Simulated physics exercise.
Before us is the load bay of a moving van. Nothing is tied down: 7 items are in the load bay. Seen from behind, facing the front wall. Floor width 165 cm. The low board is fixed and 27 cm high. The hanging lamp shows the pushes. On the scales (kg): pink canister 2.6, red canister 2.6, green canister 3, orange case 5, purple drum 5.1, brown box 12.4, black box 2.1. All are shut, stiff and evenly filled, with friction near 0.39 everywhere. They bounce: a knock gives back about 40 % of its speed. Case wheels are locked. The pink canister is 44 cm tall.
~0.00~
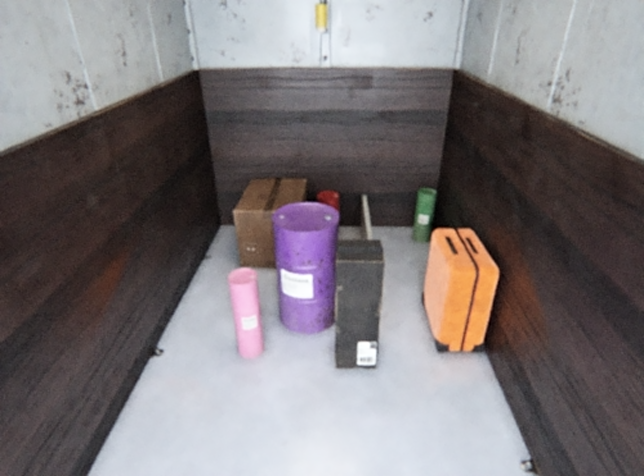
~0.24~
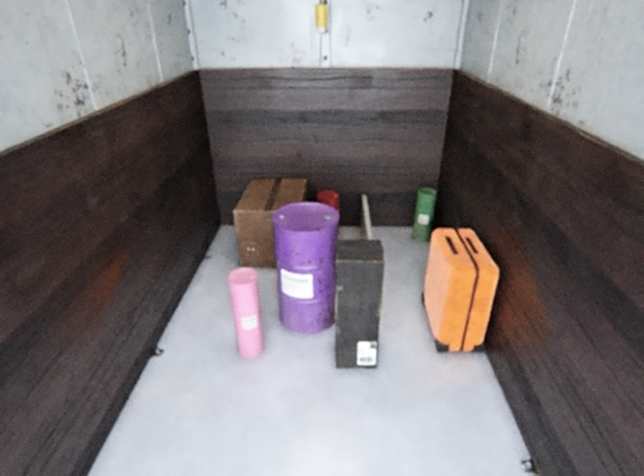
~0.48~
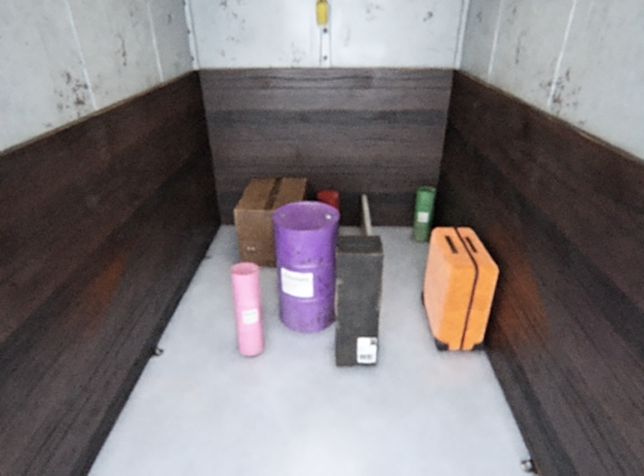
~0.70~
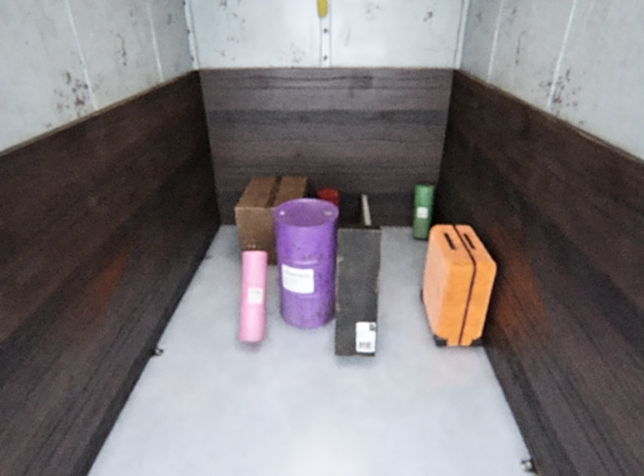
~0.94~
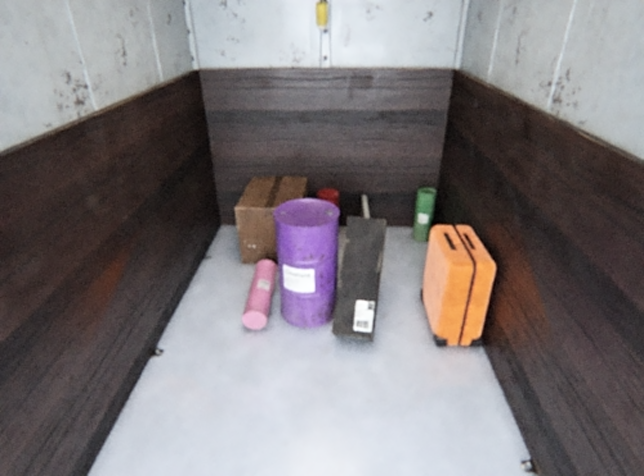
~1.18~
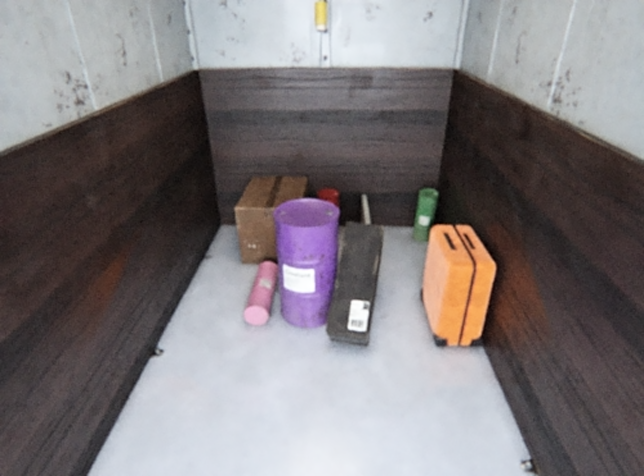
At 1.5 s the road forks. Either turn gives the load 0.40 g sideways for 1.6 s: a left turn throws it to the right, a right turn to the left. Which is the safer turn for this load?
Turn left.
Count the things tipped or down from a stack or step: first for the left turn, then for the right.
Left: 2; right: 3.
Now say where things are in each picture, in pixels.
Steady run; pink canister (247, 315), in the first picture.
Force 0.27 g forwards; purple drum (307, 269); brown box (275, 221), in the second picture.
Force 0.45 g forwards; pink canister (248, 310) tilted 7°; black box (357, 303) tilted 4°, in the third picture.
Force 0.20 g forwards; pink canister (253, 296) tilted 39°; orange case (454, 283) 4 cm from its spot, in the fourth picture.
Steady run; pink canister (261, 292) on its side; brown box (276, 218) 4 cm from its spot, in the fifth picture.
Steady run; pink canister (263, 291) on its side, in the sixth picture.
Turning left. By 1.88 s, force 0.40 g right; pink canister on its side near (273, 292); red canister 4 cm from its spot near (329, 213); black box tilted 57°.
By 2.48 s, force 0.40 g right; pink canister on its side near (310, 293); red canister 5 cm from its spot near (333, 213); black box on its side.
By 2.68 s, force 0.40 g right; pink canister on its side near (322, 294); red canister 6 cm from its spot near (335, 213); black box on its side.
When it is over (3.6 s), lying over in the load bay, pink canister and black box; not toppled but over 15 cm from the start, purple drum; the other 4 within 15 cm of the start. End places, in pixels of the last picture, pink canister near (325, 295), red canister near (339, 213).
Turning right instead, pink canister, green canister and black box tipped over or down from a stack or step, 3 of 7 in all.
